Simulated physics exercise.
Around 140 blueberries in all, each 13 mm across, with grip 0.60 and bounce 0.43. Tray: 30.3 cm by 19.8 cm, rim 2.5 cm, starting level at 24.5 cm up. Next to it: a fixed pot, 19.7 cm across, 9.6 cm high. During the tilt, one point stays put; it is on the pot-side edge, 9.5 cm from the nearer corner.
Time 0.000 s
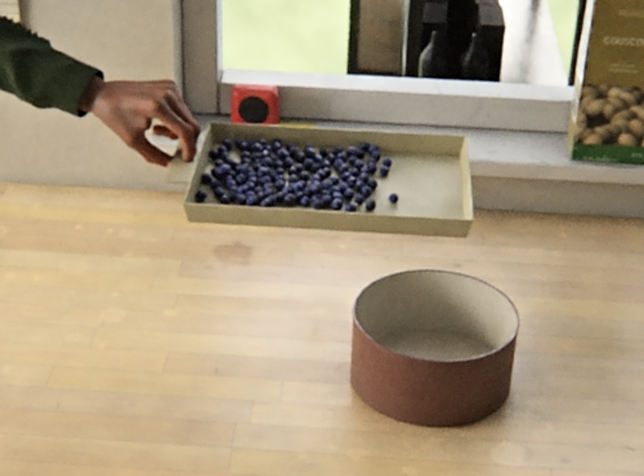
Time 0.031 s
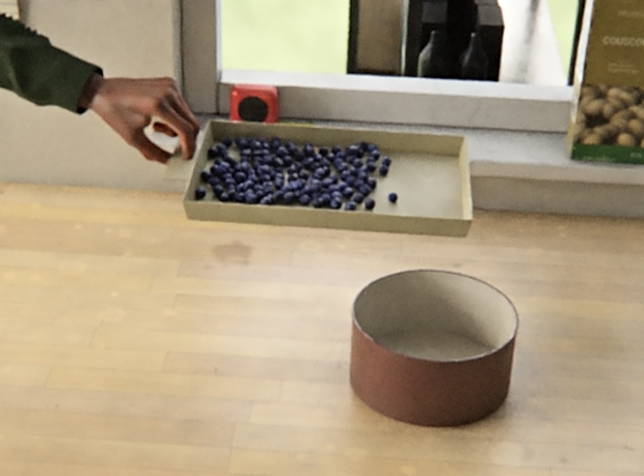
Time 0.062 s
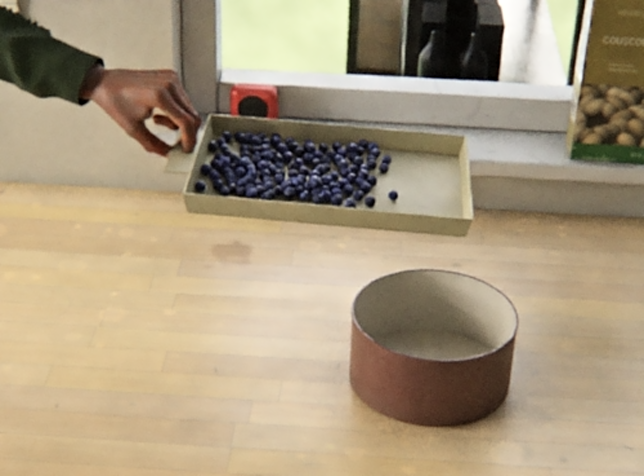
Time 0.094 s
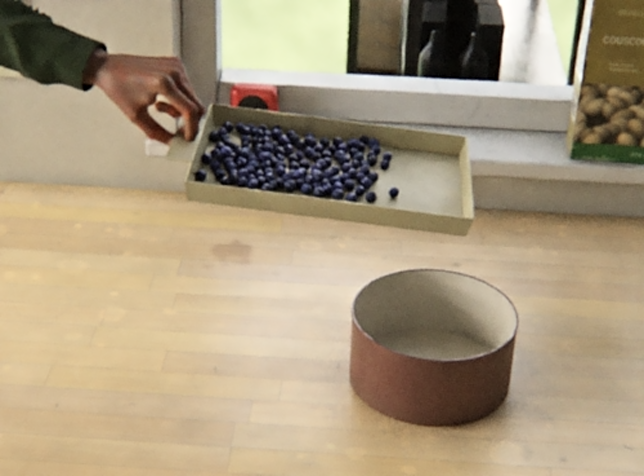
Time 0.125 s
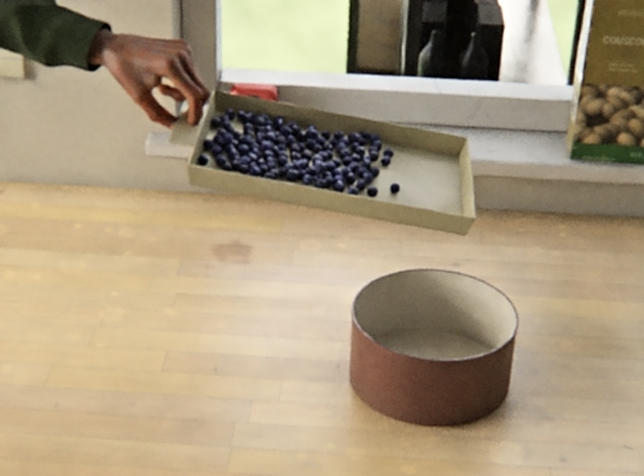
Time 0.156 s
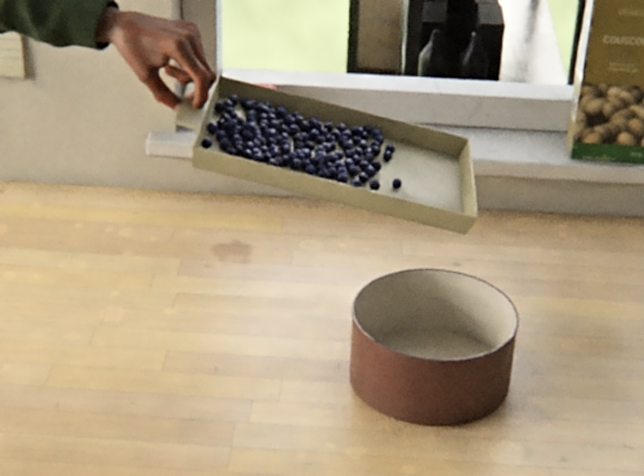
A hand in a dark green sleeve raised the left end of a shallow tray of blueberries, slowly at first and then faster, slanting it down to the right above a wooden counter with an empty reddish-brown pot.
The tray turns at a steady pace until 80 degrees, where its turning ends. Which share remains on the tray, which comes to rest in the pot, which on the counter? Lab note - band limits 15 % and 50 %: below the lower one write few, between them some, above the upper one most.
Tray = some; pot = few; counter = most.
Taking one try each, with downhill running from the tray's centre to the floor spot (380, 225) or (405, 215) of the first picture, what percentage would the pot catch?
The share comes to about 50 in a hundred, then about 25 in a hundred.
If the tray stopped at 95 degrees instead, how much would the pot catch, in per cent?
It would be near 15 per cent.
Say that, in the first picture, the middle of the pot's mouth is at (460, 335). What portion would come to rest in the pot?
Share in pot at that spot: Some 5 in a hundred.
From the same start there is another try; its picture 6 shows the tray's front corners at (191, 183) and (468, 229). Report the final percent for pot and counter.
Final per cent - pot 40, counter 40.
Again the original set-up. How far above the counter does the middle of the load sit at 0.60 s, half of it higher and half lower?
About 28 centimetres.
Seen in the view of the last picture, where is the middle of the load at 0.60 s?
Expected load position: Near (459, 149).
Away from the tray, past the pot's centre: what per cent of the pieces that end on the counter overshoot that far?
Near 100 in a hundred.
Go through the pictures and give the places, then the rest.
In the first frame, tray tilt 0 degrees, front corners at (189, 201) and (468, 217); middle of the pieces at (293, 173); pot at (436, 313).
In the second frame, tray tilt 1 degrees, front corners at (188, 199) and (467, 217); middle of the pieces at (292, 171).
In the third frame, tray tilt 2 degrees, front corners at (188, 192) and (468, 216); middle of the pieces at (292, 167).
In the fourth frame, tray tilt 5 degrees, front corners at (190, 180) and (469, 216), lowest corner right back; middle of the pieces at (293, 160).
In the fifth frame, tray tilt 8 degrees, front corners at (193, 164) and (471, 215), lowest corner right back; middle of the pieces at (295, 150).
In the sixth frame, tray tilt 12 degrees, front corners at (198, 146) and (473, 214), lowest corner right back; middle of the pieces at (298, 140); pot at (435, 312). The tray's pace is about 125 degrees a second.
After 0.42 s, tilt 46 degrees; the tray holds 100 %, the pot 0 %.
Then, at 0.60 s, tilt 69 degrees; the tray holds 100 %, the pot 0 %.
After 0.90 s, tilt 80 degrees; the tray holds 35 %, the pot 5 %.
At rest (1.9 s), tray 30 %, pot 5 %, counter 60 %.
